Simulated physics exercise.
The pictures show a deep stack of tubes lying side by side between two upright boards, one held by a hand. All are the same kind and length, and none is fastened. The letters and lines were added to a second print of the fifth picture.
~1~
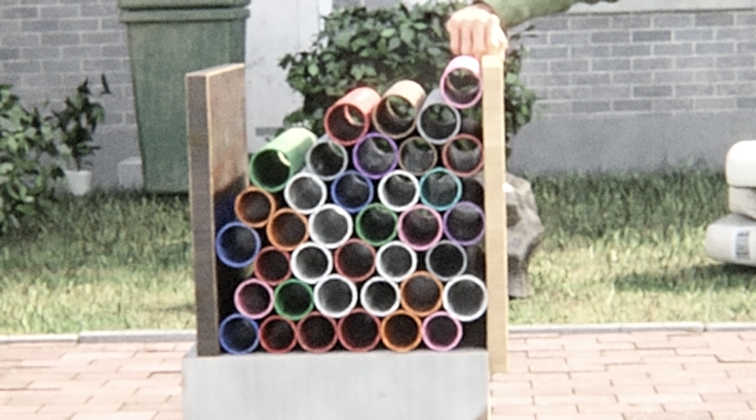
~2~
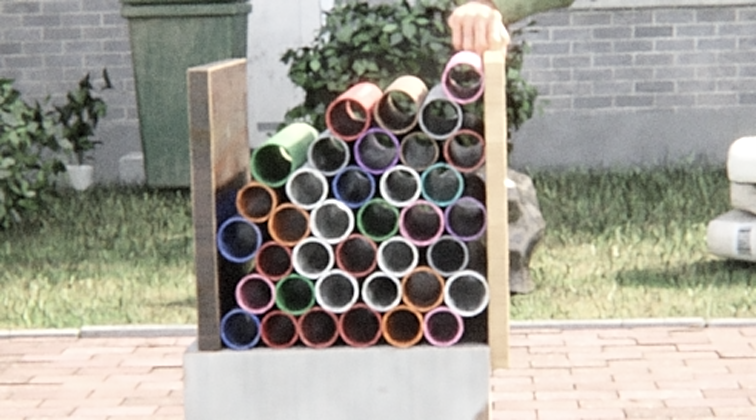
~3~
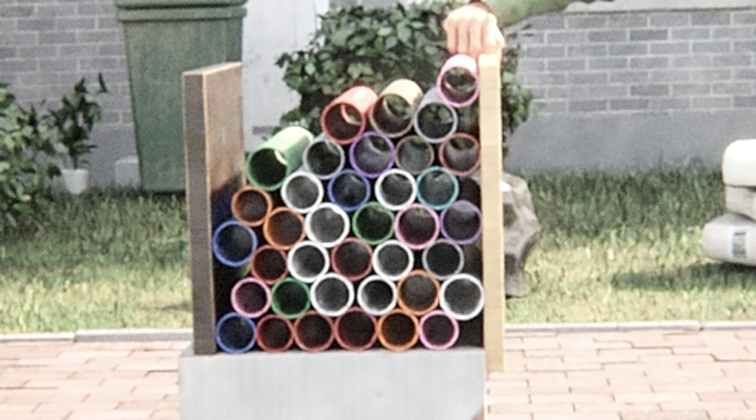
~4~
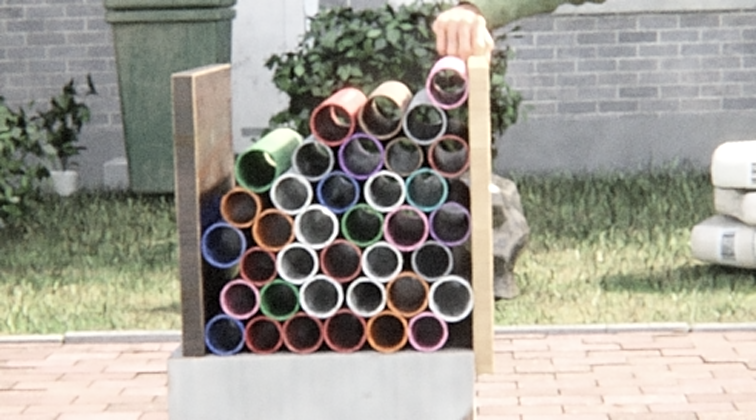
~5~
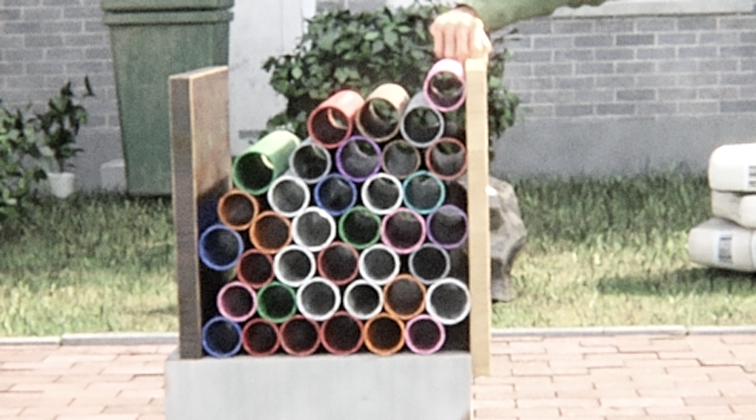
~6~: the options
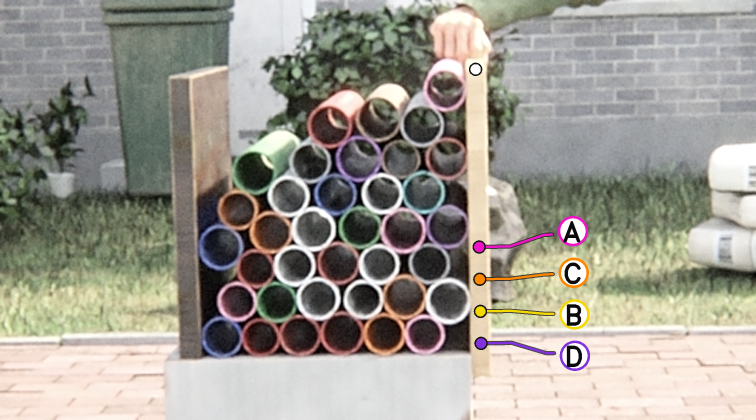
A hand resting atop the right board as colourful stacked tubes stay in place between two uprights, the view shifting slightly.
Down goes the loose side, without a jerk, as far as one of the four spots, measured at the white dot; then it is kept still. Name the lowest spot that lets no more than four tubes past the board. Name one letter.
Stop at A.
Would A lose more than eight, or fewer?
It loses fewer than eight.
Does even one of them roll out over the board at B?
Yes, at B.
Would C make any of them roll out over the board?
At C: Yes.
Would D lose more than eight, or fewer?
At D, more than eight.
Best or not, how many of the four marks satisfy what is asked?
One of them.
On the marked copy, A at (479, 247); B at (481, 311); C at (480, 280); D at (481, 343); the white dot at (476, 69).
With A. Early on, top of the board (467, 148).
Further on, top of the board (469, 236).
At the end, top of the board (469, 246), three out over the board.
As for the rest, B more than four out over the board; C more than four out over the board; D more than four out over the board.
